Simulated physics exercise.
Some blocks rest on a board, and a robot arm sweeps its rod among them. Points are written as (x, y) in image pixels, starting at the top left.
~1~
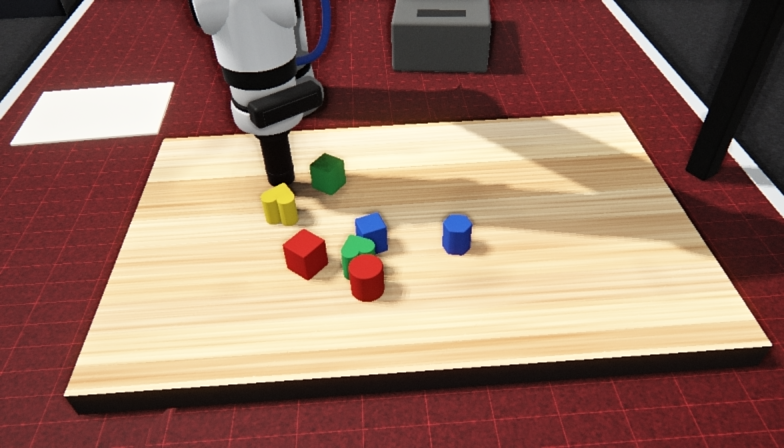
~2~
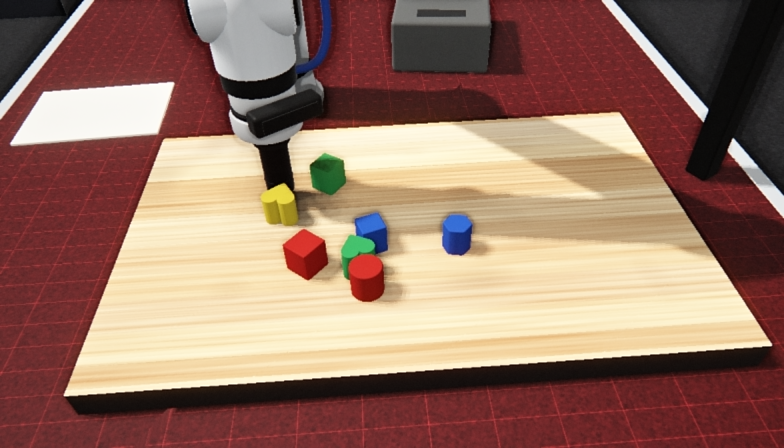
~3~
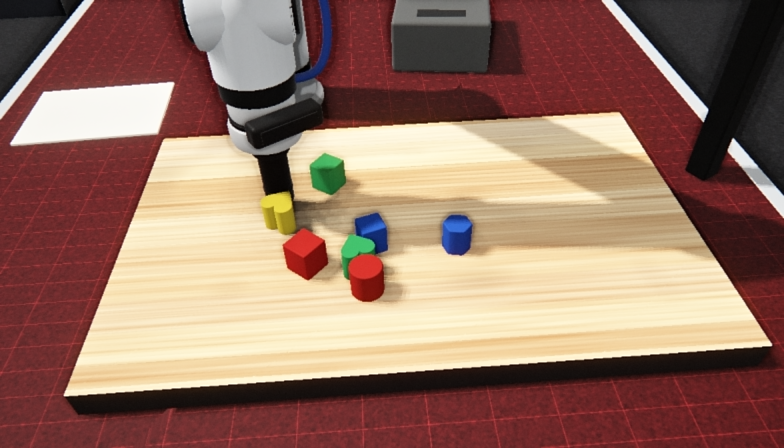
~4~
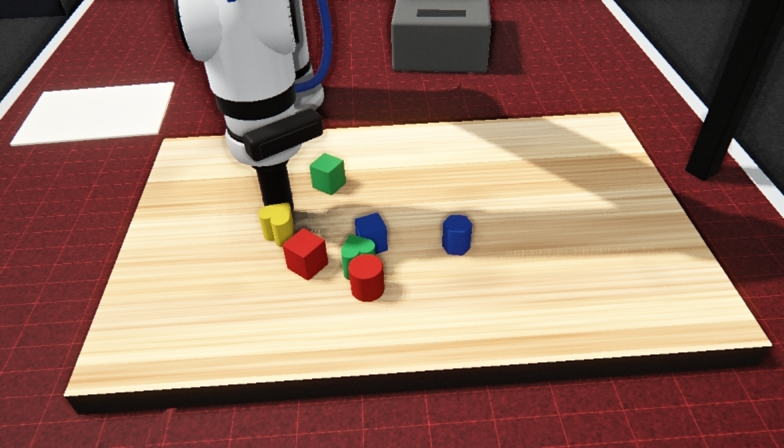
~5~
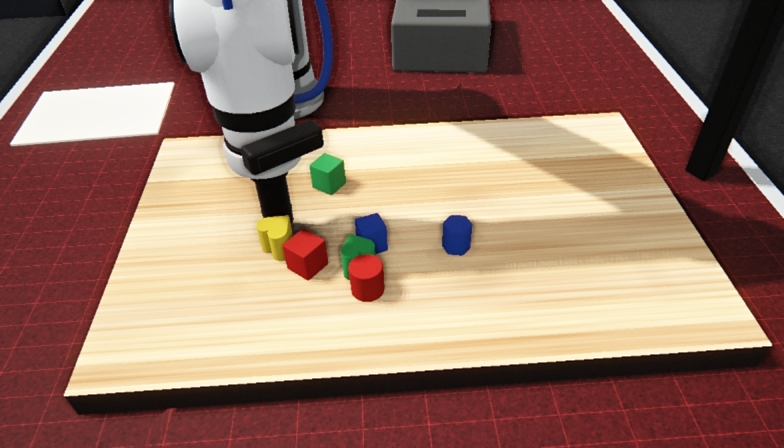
On a wooden board scattered with colored blocks, a robot arm moved its black rod toward the viewer and pushed the yellow heart a short way, bringing it beside the red cube.
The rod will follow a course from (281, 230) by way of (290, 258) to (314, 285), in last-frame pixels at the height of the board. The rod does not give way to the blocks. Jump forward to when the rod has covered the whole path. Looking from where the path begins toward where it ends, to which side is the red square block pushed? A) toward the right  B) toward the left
Choice B: Toward the left.
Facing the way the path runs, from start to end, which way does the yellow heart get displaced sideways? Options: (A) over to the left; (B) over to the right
That would be B.
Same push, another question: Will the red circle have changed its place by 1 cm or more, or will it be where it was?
That block ends up displaced.
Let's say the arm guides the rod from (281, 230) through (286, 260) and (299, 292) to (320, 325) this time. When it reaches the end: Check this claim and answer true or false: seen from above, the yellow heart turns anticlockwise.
Verdict: False.
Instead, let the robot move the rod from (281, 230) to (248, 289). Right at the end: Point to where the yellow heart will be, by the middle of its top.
It is going to be at (260, 282).
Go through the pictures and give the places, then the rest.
The first picture shows lower end of the rod (282, 180), tops of blocks, yellow heart (279, 194), red square block (304, 242), green heart (356, 246), red circle (366, 266).
The second picture shows rod (281, 189), blocks as before.
The third picture shows rod (281, 199), yellow heart (278, 201).
The fourth picture shows rod (280, 210), yellow heart (276, 213).
The fifth picture shows rod (279, 222), yellow heart (274, 225), red square block (304, 242), green heart (356, 246), red circle (366, 266).
The first path, step by step. Halfway along, rod (288, 251); yellow heart (268, 255), turned 40° clockwise; red square block (310, 248), turned 15° anticlockwise.
At the end, rod (312, 277); yellow heart (266, 260), turned 55° clockwise; red square block (342, 268), turned 35° anticlockwise; green heart (366, 245), turned 30° anticlockwise; red circle (376, 269).
